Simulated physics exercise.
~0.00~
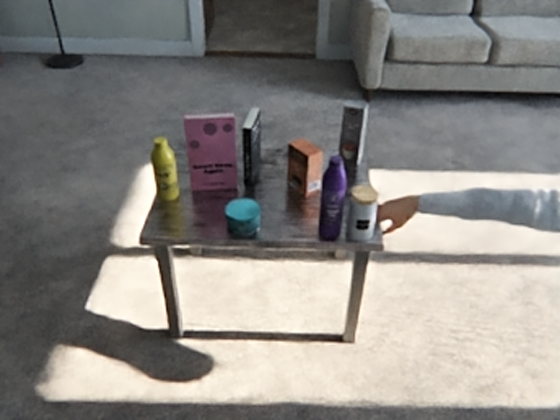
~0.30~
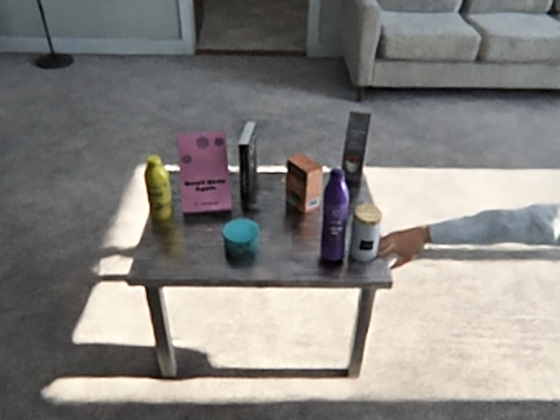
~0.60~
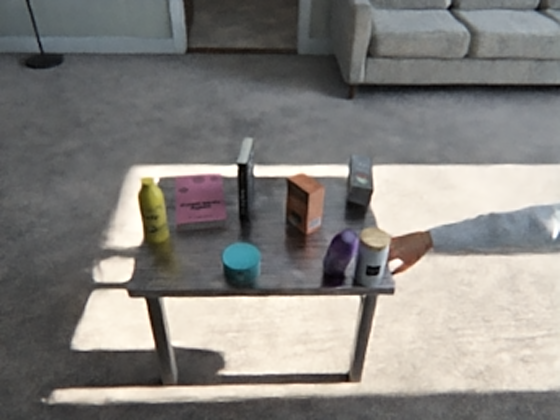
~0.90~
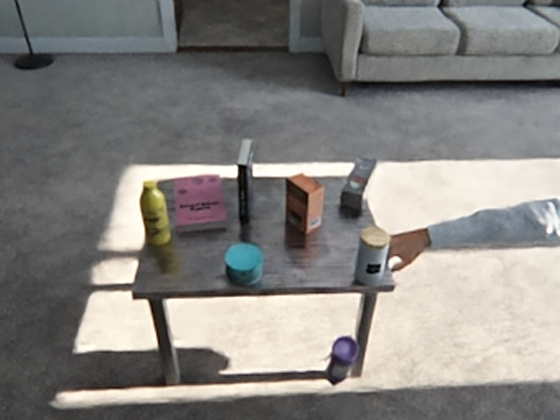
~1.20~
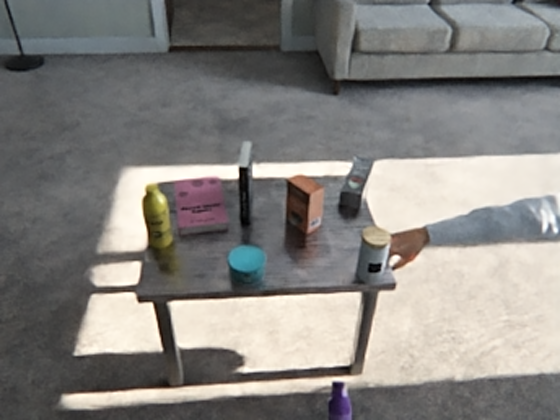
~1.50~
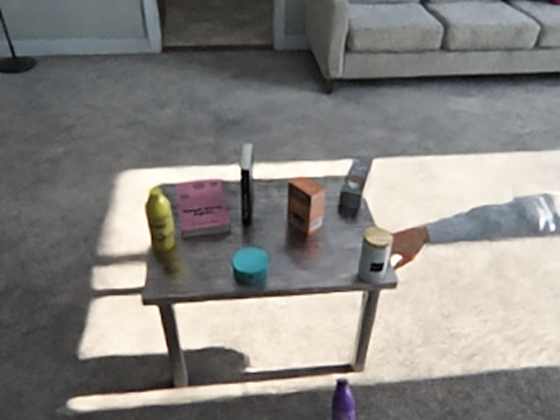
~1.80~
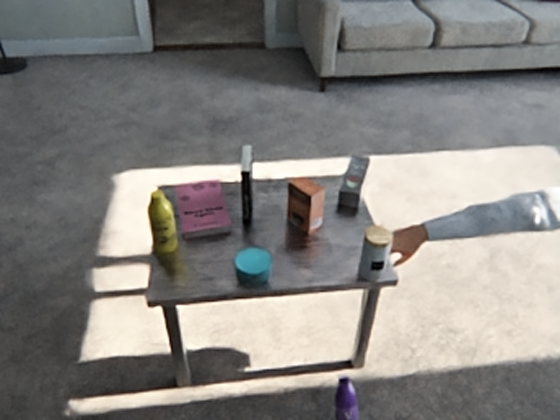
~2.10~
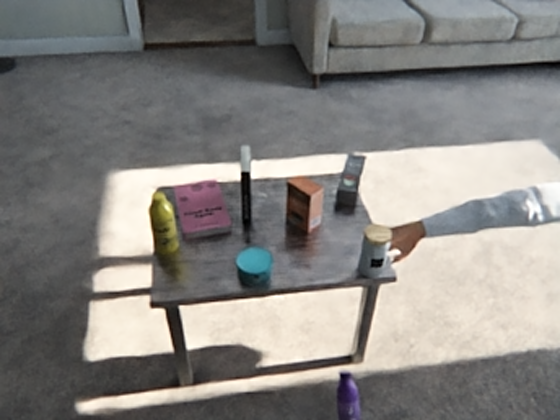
A small table crowded with bottles, boxes and tubs is pulled forward by a hand at its right edge and stops; the pink book and grey carton topple onto it, while the purple bottle tips off the front to the carpet, and the rest stay standing.
